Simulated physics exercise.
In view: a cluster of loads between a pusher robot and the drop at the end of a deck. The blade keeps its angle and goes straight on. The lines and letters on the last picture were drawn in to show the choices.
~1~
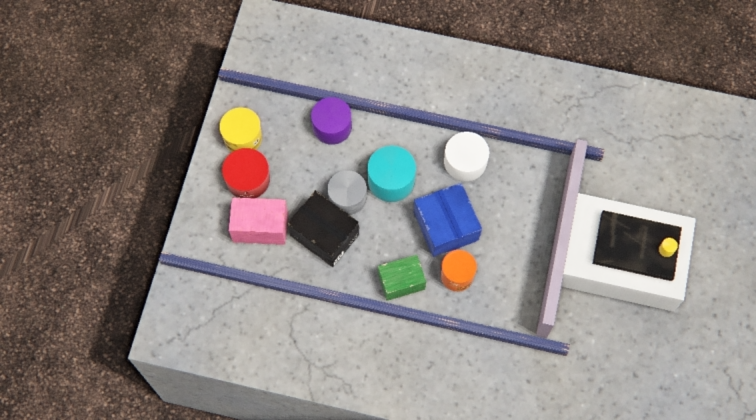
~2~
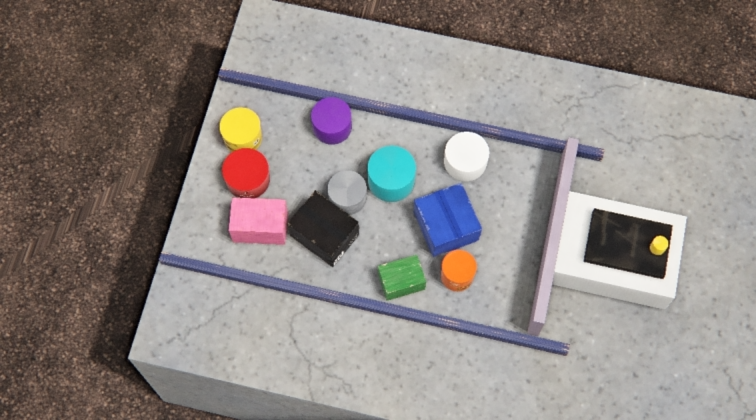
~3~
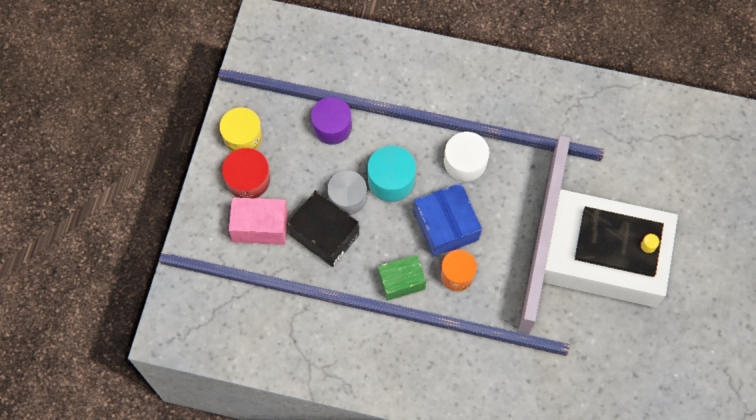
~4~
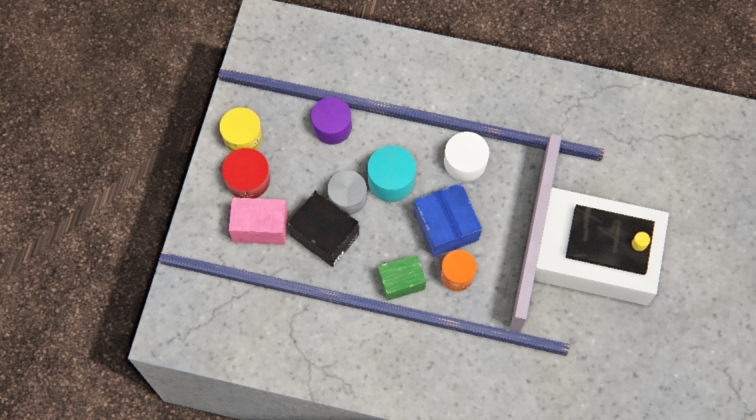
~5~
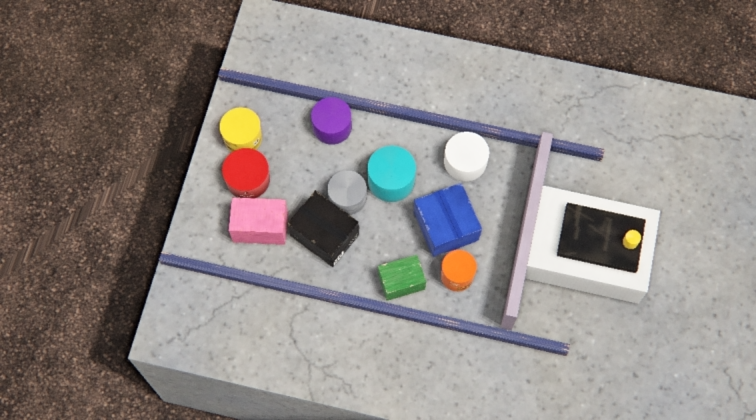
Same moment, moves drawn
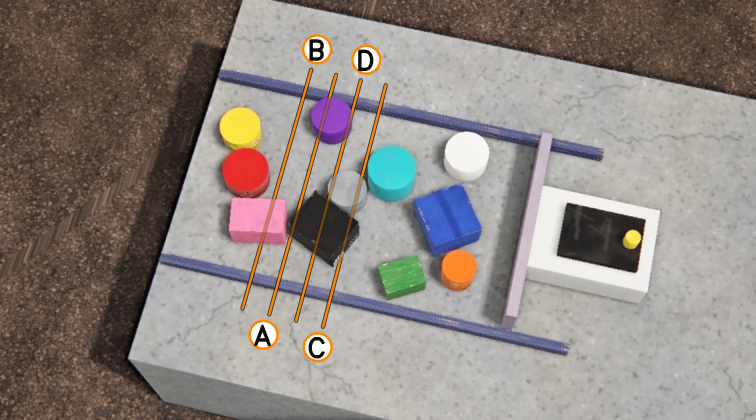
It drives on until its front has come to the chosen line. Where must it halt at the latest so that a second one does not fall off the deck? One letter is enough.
Stop at A.
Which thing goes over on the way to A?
The pink crate.
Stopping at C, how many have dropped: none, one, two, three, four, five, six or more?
The count is none.
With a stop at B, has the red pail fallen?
Yes.
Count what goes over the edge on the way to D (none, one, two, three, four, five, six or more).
The count is none.
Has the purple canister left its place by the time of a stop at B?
Yes.
On the marked copy, A at (304, 190); B at (278, 184); C at (356, 201); D at (330, 195).
Following A. Soon after the start, robot (513, 218); green crate (385, 277); white canister (434, 150).
Later, robot (429, 199); pink crate (220, 223); purple canister (303, 111).
In the end, robot (370, 186); pink crate over the edge; red pail (195, 165); one fallen.
As for the rest, B drops three; C is within the limit but short; D is within the limit but short.
